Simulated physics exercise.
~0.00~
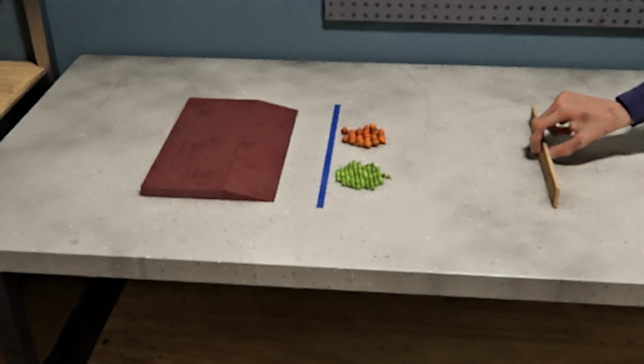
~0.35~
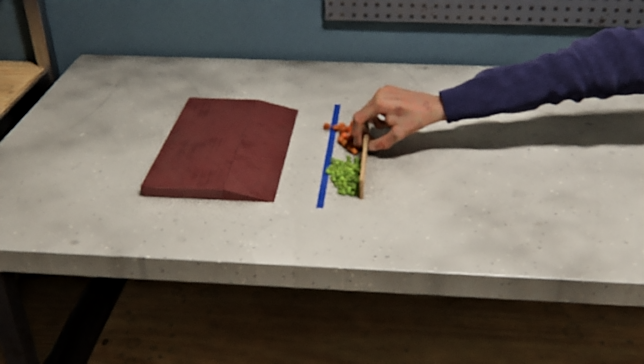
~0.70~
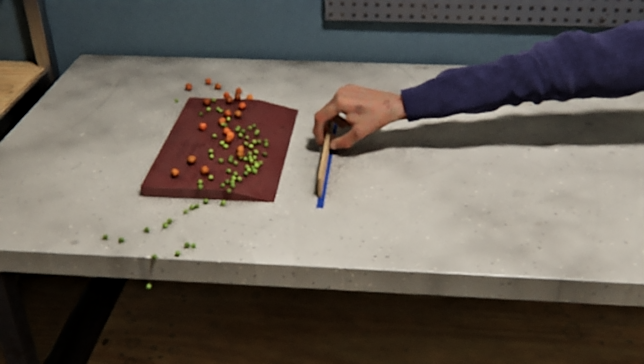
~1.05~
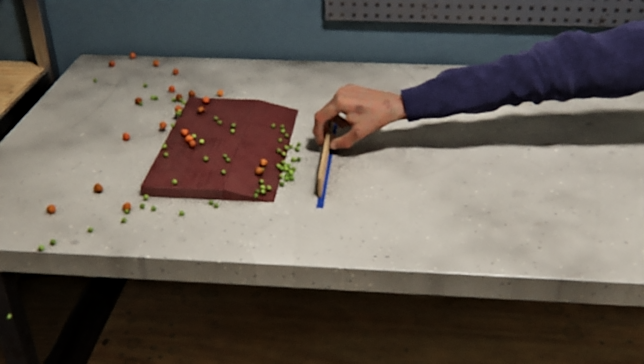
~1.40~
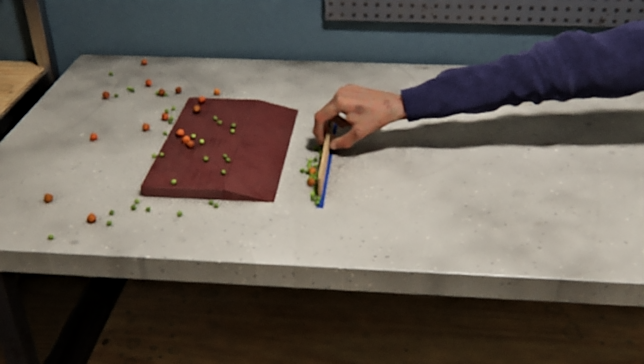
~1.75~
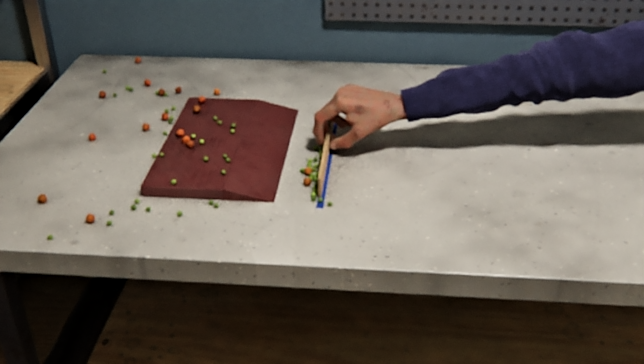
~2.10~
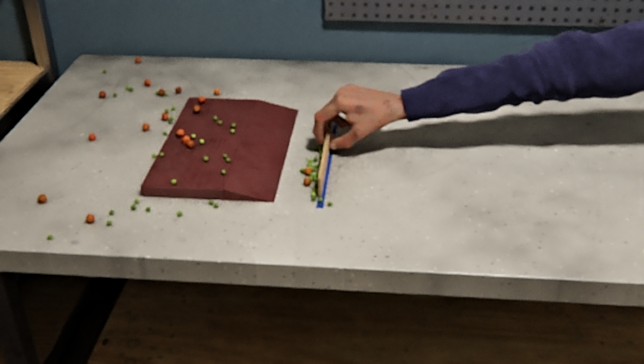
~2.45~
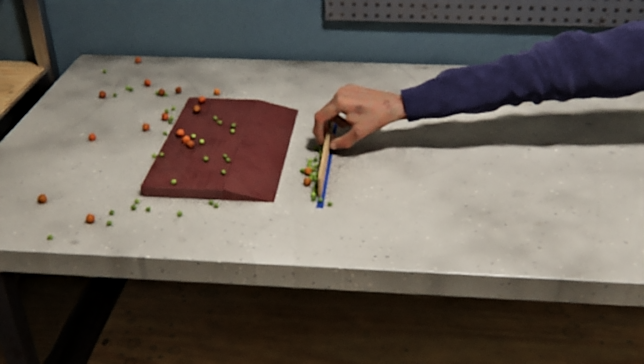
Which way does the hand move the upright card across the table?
The hand moves the card to the left, pushing it into the two heaps until it stops at the blue tape.
